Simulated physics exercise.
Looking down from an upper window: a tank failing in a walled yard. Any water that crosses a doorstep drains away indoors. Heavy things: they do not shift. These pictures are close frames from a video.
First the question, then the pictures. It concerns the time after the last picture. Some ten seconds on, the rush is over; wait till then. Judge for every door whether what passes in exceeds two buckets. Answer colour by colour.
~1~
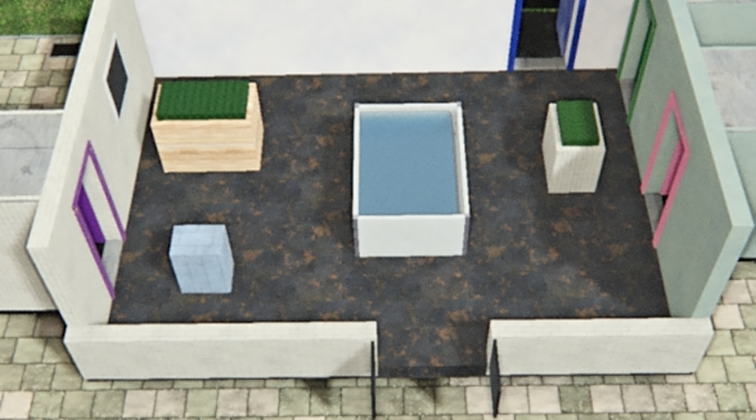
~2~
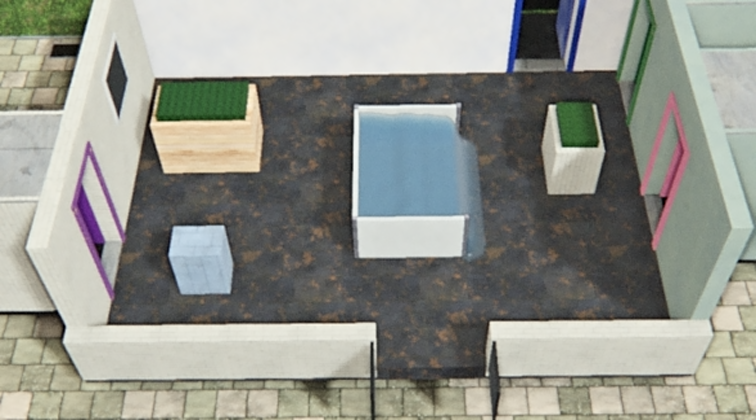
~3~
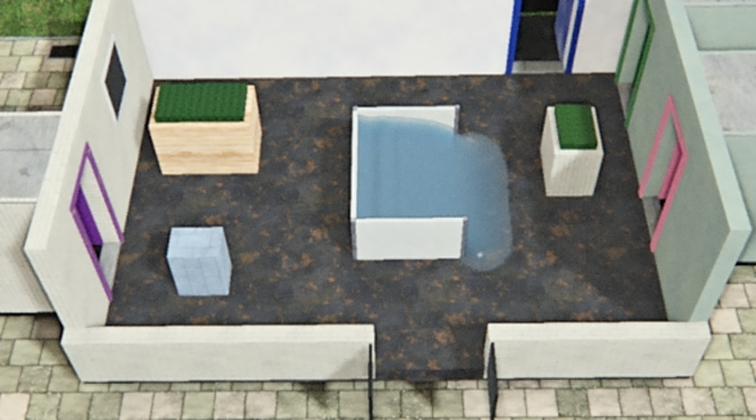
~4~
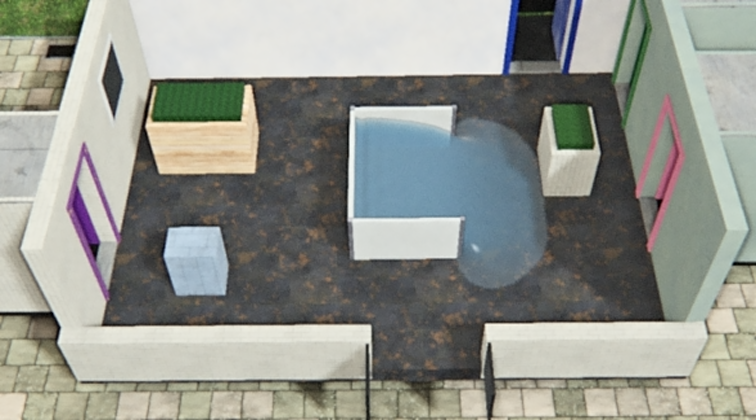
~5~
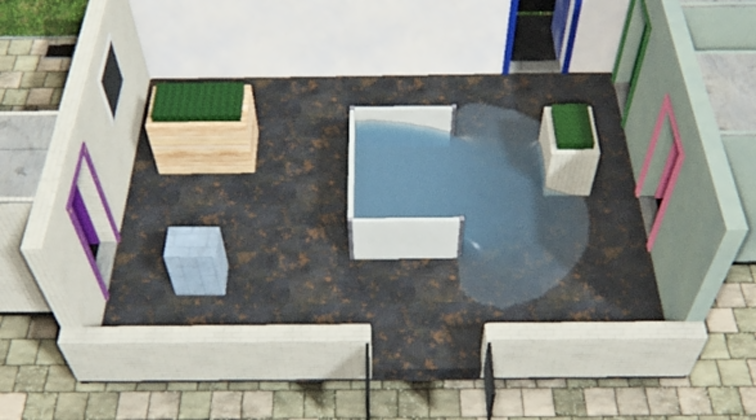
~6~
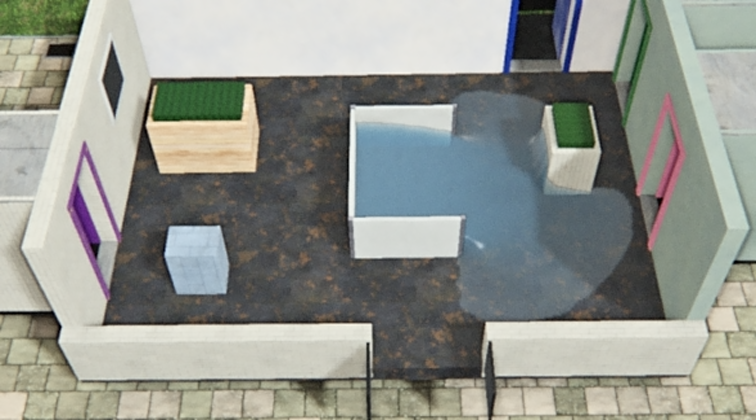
One by one: The blue door will top two buckets. The green door will top two buckets. The pink door will top two buckets. The purple door will not top two buckets.
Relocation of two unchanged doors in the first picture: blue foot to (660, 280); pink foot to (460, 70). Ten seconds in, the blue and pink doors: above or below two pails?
What you'd see: The blue door tops the limit and the pink door tops the limit.
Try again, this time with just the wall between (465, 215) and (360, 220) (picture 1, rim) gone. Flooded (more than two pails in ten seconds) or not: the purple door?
Note - purple door: Past the mark.
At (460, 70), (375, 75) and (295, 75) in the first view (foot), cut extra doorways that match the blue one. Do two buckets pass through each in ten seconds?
In order, the new doors go: Overshoots, undershoots, undershoots.
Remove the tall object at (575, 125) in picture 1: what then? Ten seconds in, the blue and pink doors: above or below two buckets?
So, blue door gets past it, and pink door gets past it.
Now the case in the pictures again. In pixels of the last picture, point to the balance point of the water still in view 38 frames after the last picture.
(462, 220).
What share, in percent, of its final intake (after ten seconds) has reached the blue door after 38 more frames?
Share at that point: Roughly 100 %.
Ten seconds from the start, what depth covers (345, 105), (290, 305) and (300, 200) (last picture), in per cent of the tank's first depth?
First spot 4 %, second 4 %, third 2 %.
A moment on, water covers 35 % of the floor; the blue door wet at the sill, nothing in, the green door under two buckets in, the pink door far over two buckets in, the purple door not reached.
Next, water covers 35 % of the floor; the blue door over two buckets in, the green door over two buckets in, the pink door far over two buckets in, the purple door not reached.
Then, water covers 50 % of the floor; the blue door far over two buckets in, the green door far over two buckets in, the pink door far over two buckets in, the purple door not reached.
Later, water covers 75 % of the floor; the blue door far over two buckets in, the green door far over two buckets in, the pink door far over two buckets in, the purple door wet at the sill, nothing in.
In the end, water covers 95 % of the floor; the blue door far over two buckets in, the green door far over two buckets in, the pink door far over two buckets in, the purple door wet at the sill, nothing in.
